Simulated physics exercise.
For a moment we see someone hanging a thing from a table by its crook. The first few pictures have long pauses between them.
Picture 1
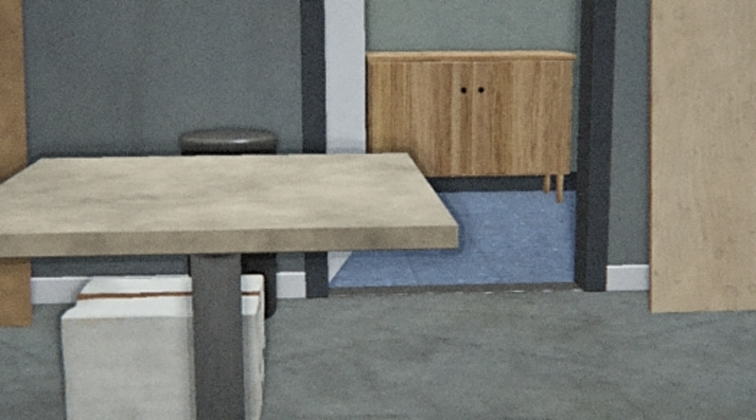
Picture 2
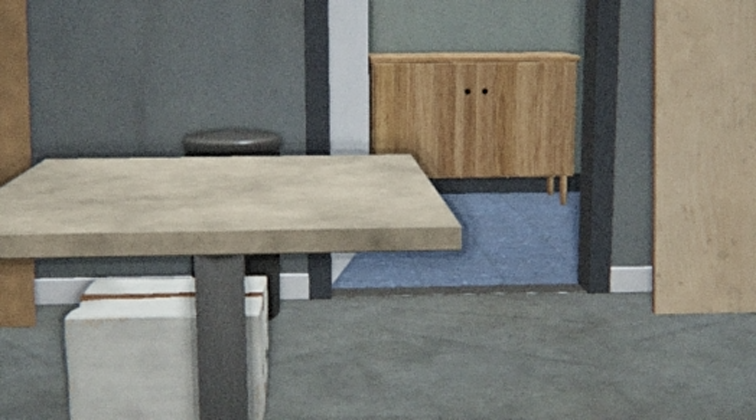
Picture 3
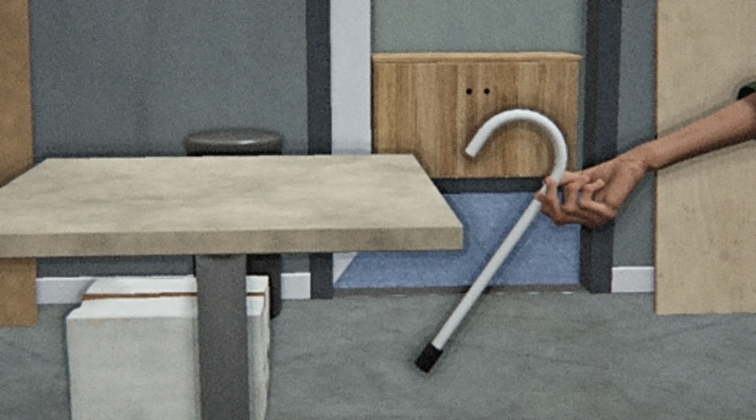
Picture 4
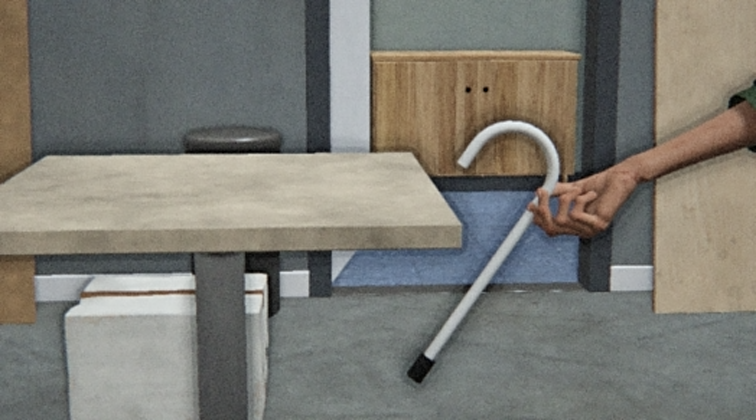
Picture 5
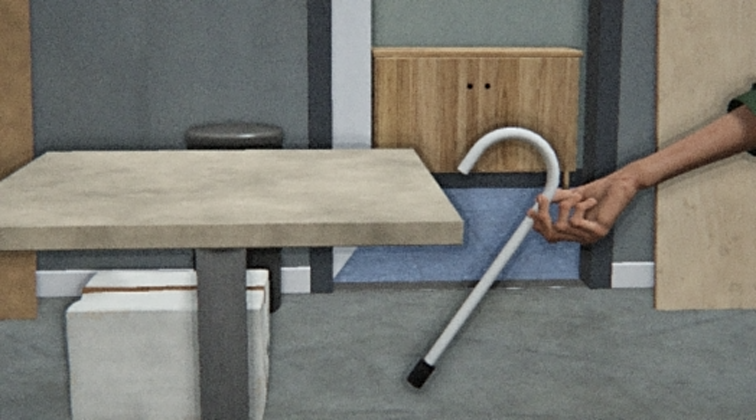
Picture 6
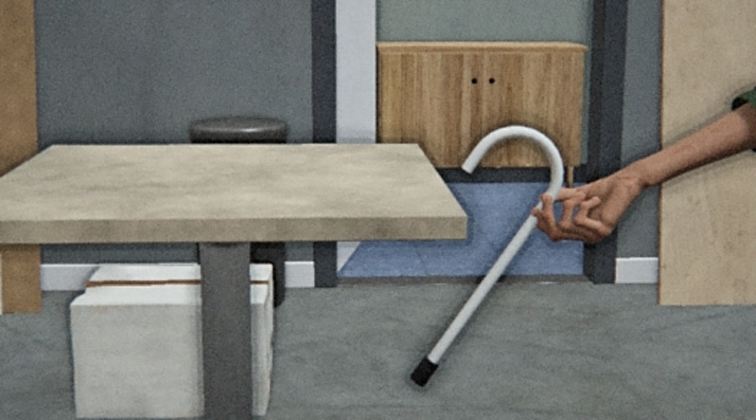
In the video, a table stands before a doorway with a wooden cabinet beyond; then a hand appears from the right, holding a white cane by its shaft, its crook beside the table's edge, and barely moves it.
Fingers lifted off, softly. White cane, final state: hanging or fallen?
It heads downward.
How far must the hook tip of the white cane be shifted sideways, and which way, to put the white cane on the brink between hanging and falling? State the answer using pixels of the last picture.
Left, 28 pixels.
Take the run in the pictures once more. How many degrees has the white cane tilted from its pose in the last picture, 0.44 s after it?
Tilt from last view: Approx. 25 degrees.
Then, 0.30 s later than the last frame, white cane dropping.
When it is over, the white cane drops past the edge.
